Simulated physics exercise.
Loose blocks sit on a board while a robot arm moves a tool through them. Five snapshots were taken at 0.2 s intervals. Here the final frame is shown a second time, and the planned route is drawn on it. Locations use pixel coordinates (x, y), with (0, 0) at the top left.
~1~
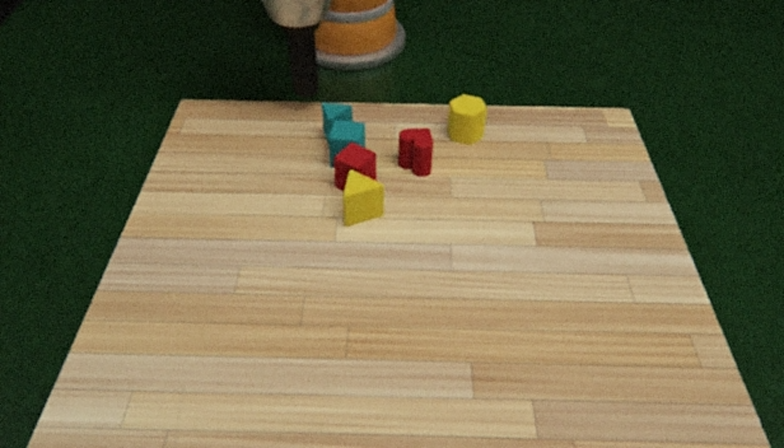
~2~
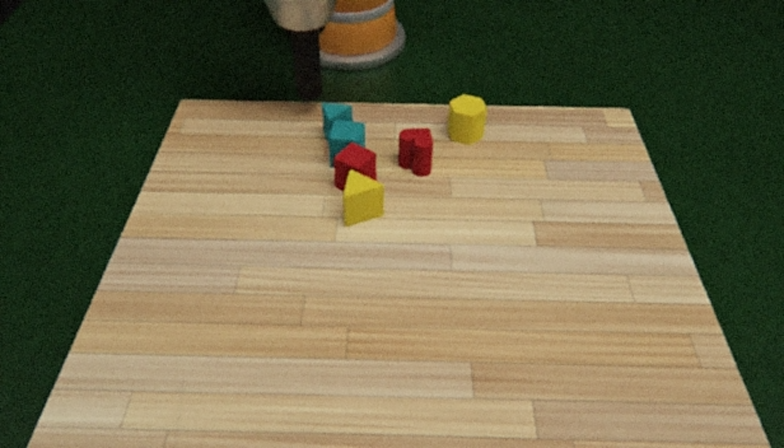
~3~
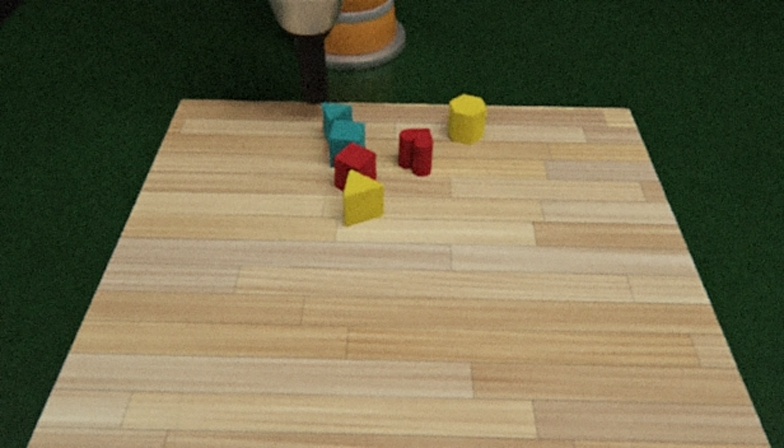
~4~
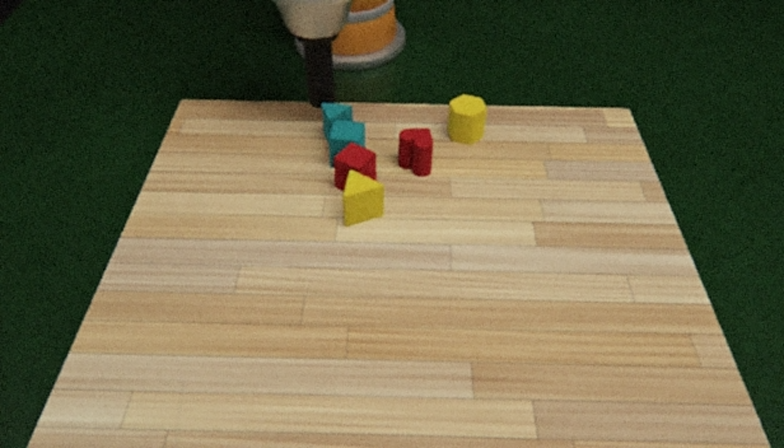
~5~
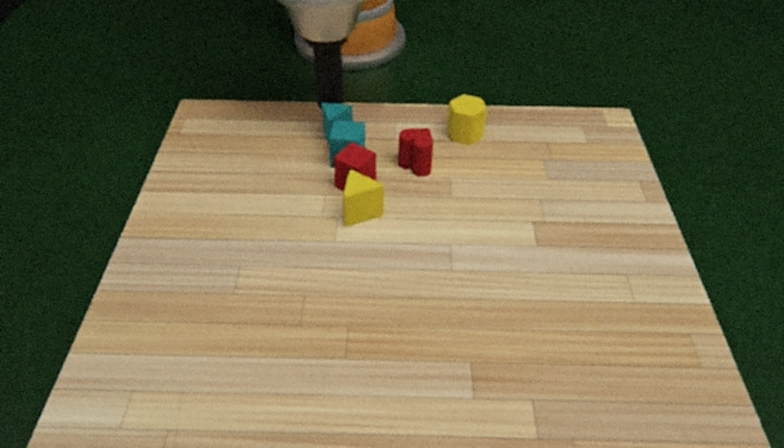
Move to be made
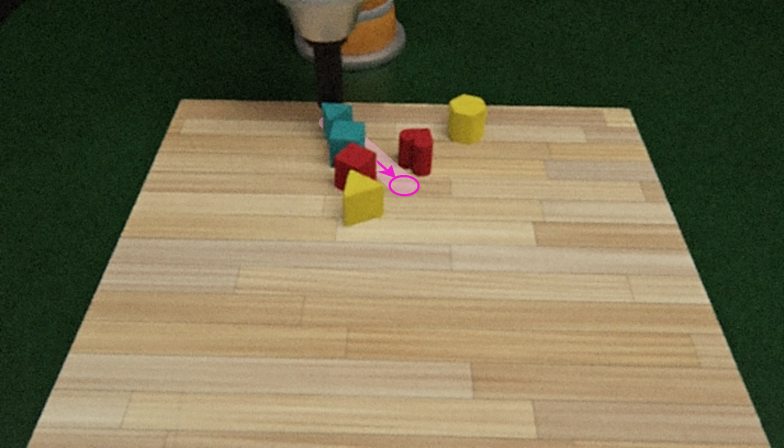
Robot arm inching its dark tool rightward behind turquoise, red and yellow blocks, which stay still on a wooden board.
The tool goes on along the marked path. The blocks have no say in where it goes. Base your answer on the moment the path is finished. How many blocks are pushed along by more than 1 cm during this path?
It should be three or more.
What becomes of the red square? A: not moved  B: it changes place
It's B.
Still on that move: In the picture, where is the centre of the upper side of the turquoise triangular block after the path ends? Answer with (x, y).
For the centre of its top, I'd go with (330, 121).
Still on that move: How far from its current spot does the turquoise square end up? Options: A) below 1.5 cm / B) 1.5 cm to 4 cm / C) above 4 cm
I choose B.
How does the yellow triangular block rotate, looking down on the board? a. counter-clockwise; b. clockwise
a (counter-clockwise)
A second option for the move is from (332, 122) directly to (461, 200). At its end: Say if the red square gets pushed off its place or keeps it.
Undisturbed, or as good as.
The line goes from (332, 122) to (404, 185).
On the path given first. One third of the way, tool at (355, 126); turquoise triangular block at (331, 121), turned 30° clockwise; turquoise square at (345, 134), turned 30° anticlockwise.
Two thirds of the way, tool at (379, 146); turquoise triangular block at (330, 121), turned 35° clockwise; turquoise square at (350, 142), turned 45° clockwise; red square at (349, 166), turned 35° anticlockwise; yellow triangular block at (358, 187), turned 20° anticlockwise.
At the end, tool at (405, 168); turquoise triangular block at (330, 121), turned 35° clockwise; turquoise square at (351, 142), turned 50° clockwise; red square at (349, 166), turned 35° anticlockwise; yellow triangular block at (358, 187), turned 25° anticlockwise.
